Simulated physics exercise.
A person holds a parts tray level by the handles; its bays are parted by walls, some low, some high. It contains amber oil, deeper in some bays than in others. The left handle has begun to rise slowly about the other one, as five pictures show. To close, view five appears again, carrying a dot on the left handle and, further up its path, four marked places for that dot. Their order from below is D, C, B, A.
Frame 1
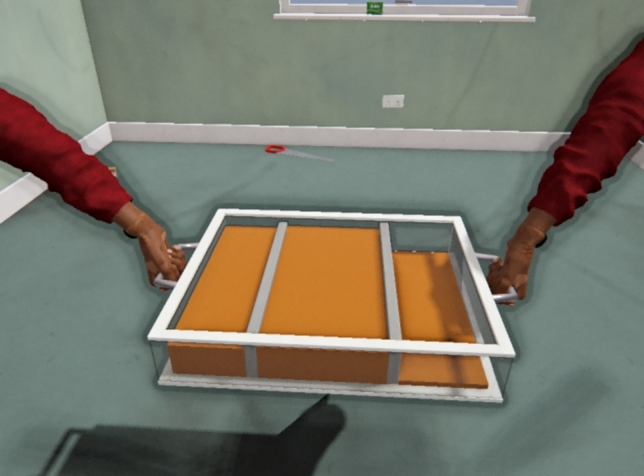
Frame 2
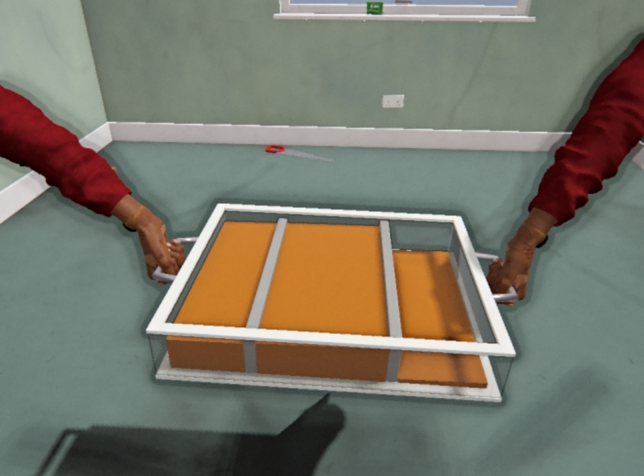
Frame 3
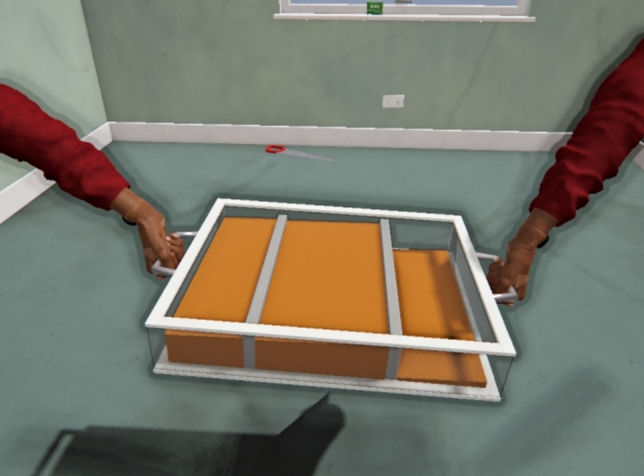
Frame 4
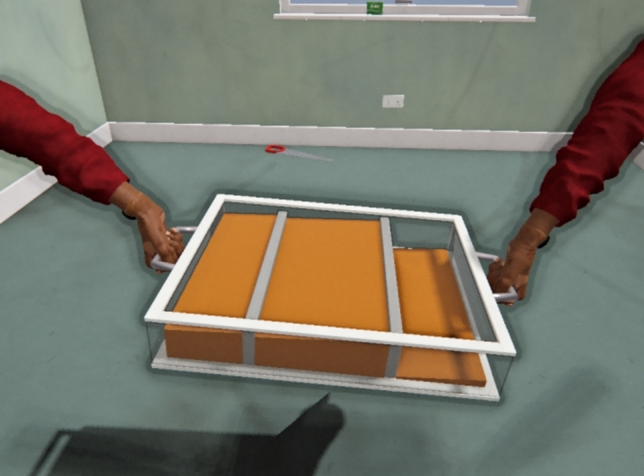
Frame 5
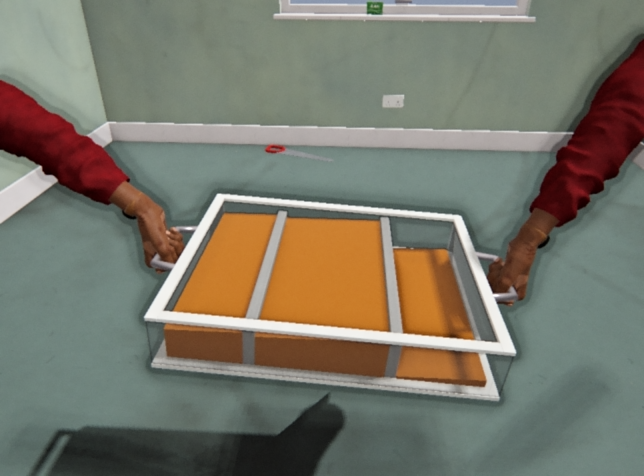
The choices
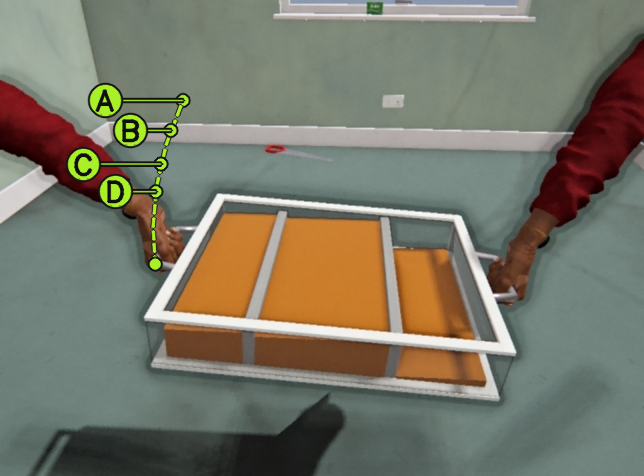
In the video, two hands in red sleeves hold a clear, white-framed tray of orange material, divided into three sections, by its side handles above a green floor. The left side rises slightly, tilting the tray gently down to the right.
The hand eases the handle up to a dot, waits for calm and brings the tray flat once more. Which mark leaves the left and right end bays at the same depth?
Choose C.
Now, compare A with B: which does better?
That is stop B.
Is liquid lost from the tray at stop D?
No, all stays in.
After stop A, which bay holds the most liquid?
That is the right bay.
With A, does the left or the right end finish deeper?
The right one.
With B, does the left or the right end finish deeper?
The right end bay.
On the marked copy, A at (183, 100); B at (170, 130); C at (161, 164); D at (155, 191).
Choosing A, the right end bay stands much deeper than the other; about 22 % goes over the rim.
Choosing B, the right end bay stands much deeper than the other; about 9 % goes over the rim.
Choosing C, the two end bays stand about equally deep; nothing spills.
Choosing D, the left end bay stands much deeper than the other; nothing spills.
